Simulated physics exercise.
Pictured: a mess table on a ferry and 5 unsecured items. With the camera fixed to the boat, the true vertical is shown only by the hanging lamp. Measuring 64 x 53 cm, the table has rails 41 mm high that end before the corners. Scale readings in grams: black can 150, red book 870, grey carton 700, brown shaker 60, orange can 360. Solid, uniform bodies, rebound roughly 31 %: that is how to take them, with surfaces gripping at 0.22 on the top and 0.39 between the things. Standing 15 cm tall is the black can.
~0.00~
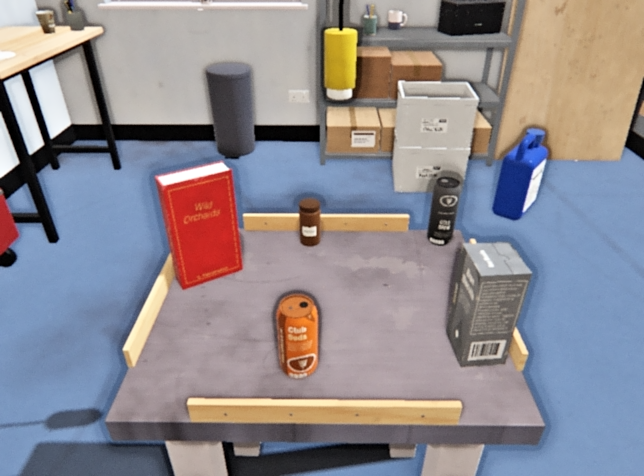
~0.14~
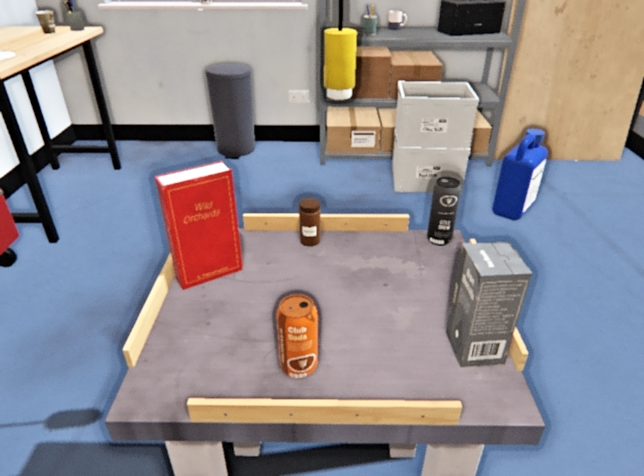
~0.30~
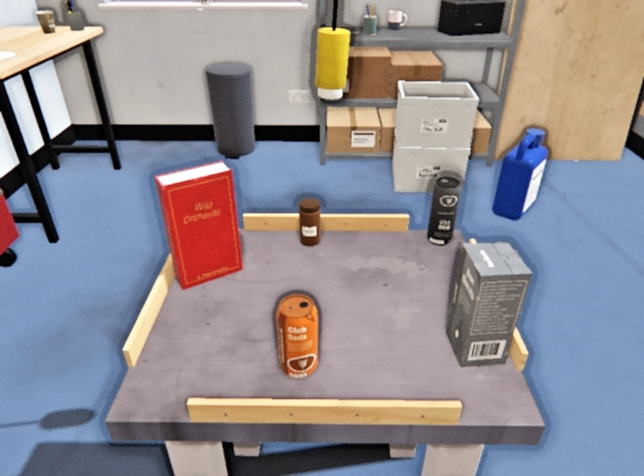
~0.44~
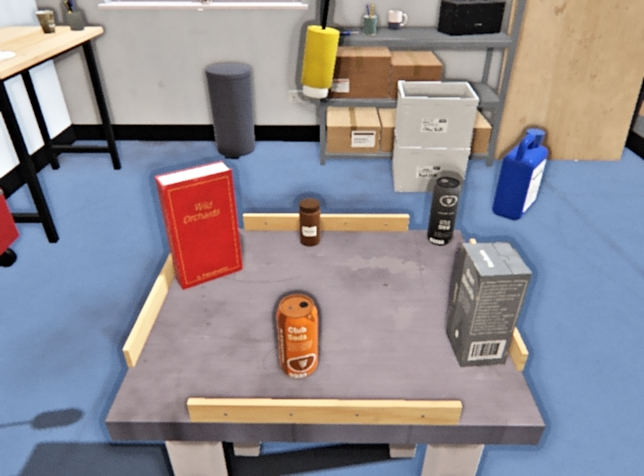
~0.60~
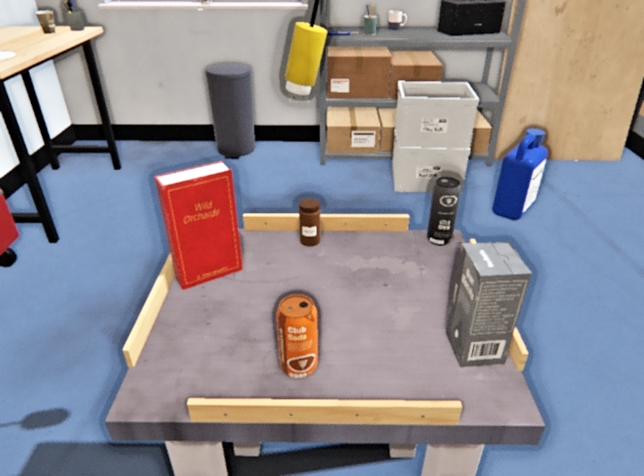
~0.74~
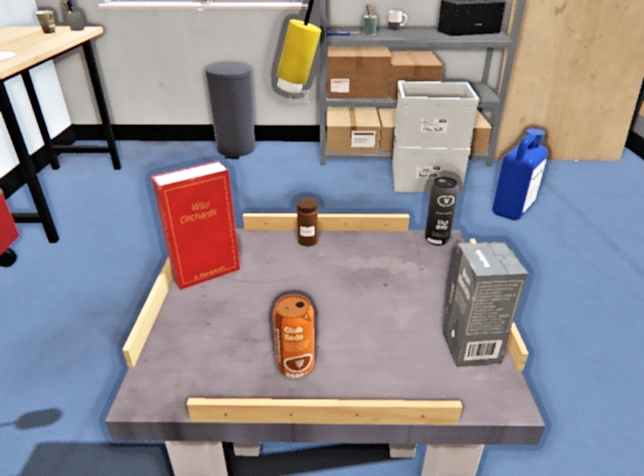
Yellow hanging lamp swinging to the left above a grey table while the book, cans, carton and shaker barely shift leftward.
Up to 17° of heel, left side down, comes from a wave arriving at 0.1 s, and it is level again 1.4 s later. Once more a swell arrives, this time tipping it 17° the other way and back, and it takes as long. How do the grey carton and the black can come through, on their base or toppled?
My prediction: The grey carton stays on its base; the black can stays on its base.
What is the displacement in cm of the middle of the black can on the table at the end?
0 cm.
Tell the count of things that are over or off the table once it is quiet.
Total: 0.
By 1.04 s, floor tilted 13°, left side down; grey carton 6 cm from its spot near (445, 306); black can 6 cm from its spot near (416, 212); orange can 6 cm from its spot.
By 1.34 s, floor tilted 2°, left side down; grey carton 12 cm from its spot near (414, 306); black can 11 cm from its spot near (394, 212); orange can 11 cm from its spot.
By 2.34 s, floor tilted 15°, right side down; grey carton 8 cm from its spot near (438, 306); black can 7 cm from its spot near (411, 212); orange can 7 cm from its spot.
By 2.54 s, floor tilted 9°, right side down; grey carton 2 cm from its spot near (470, 306); black can 2 cm from its spot near (433, 212); red book 9 cm from its spot.
When it is over (3.4 s), not toppled but over 5 cm from the start, red book; the other 4 within 5 cm of the start. End places, in pixels of the last picture, grey carton near (487, 306), black can near (444, 212).
